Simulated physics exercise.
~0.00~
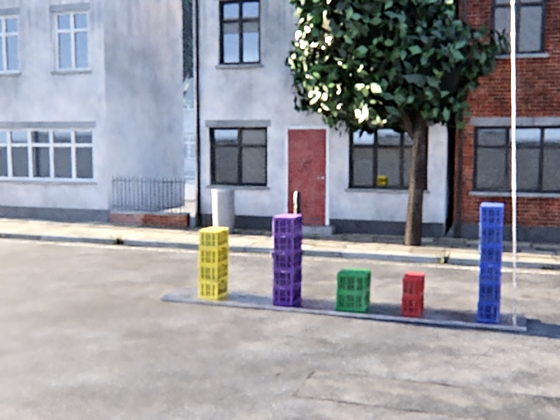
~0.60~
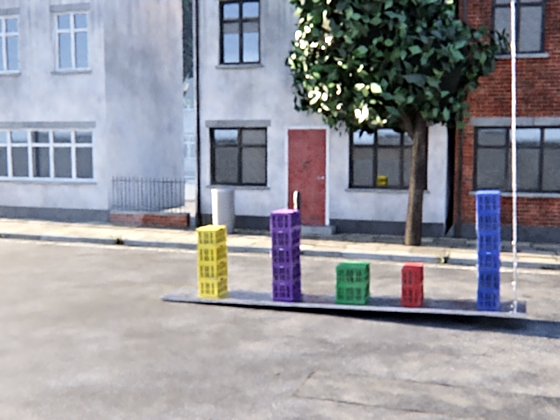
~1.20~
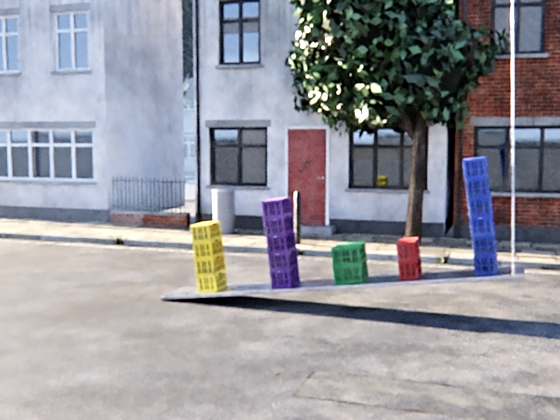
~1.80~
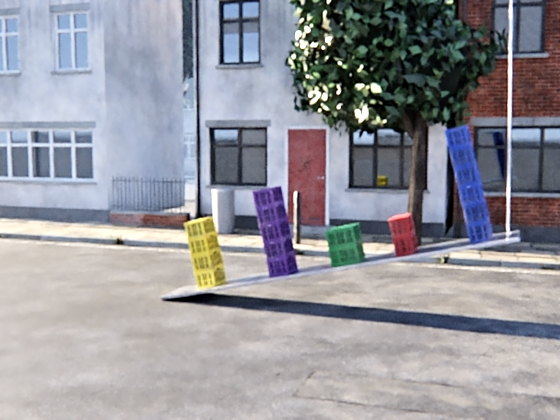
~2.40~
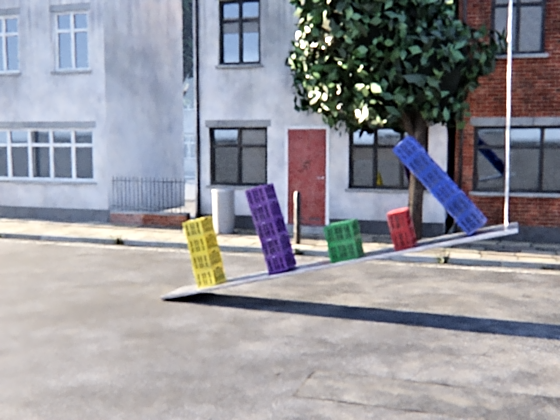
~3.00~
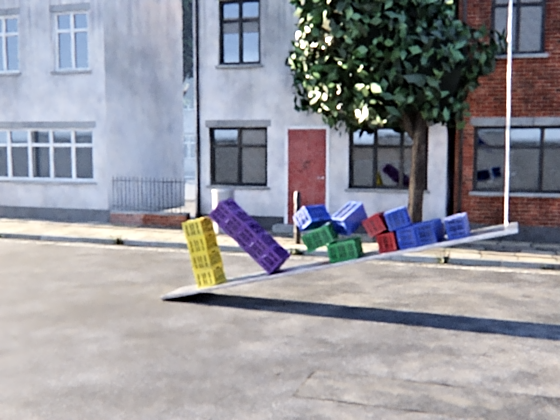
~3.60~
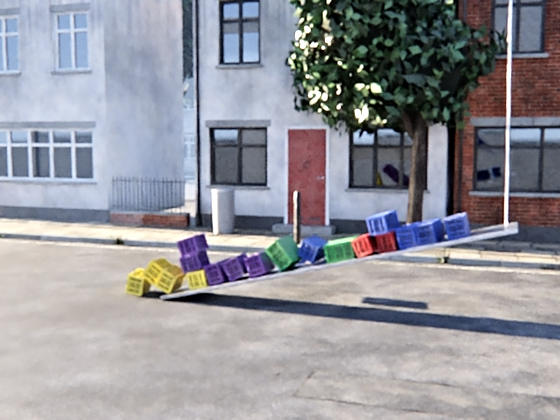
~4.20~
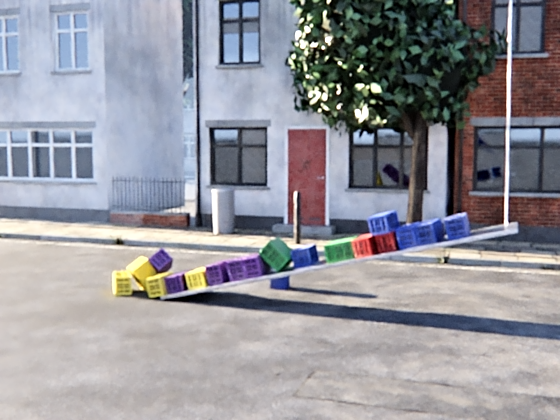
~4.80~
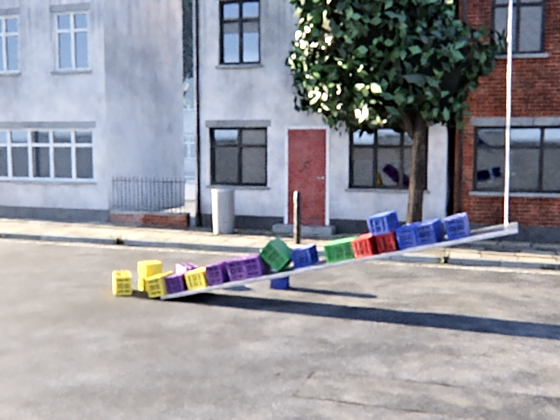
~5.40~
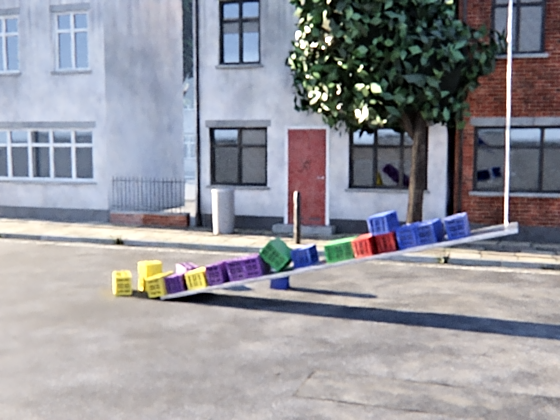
Five colorful stacks of crates toppled as the platform beneath them tilted up on the right, with the tall blue stack falling leftward first, then the purple and yellow ones tumbling, leaving crates strewn down the ramp and onto the street.
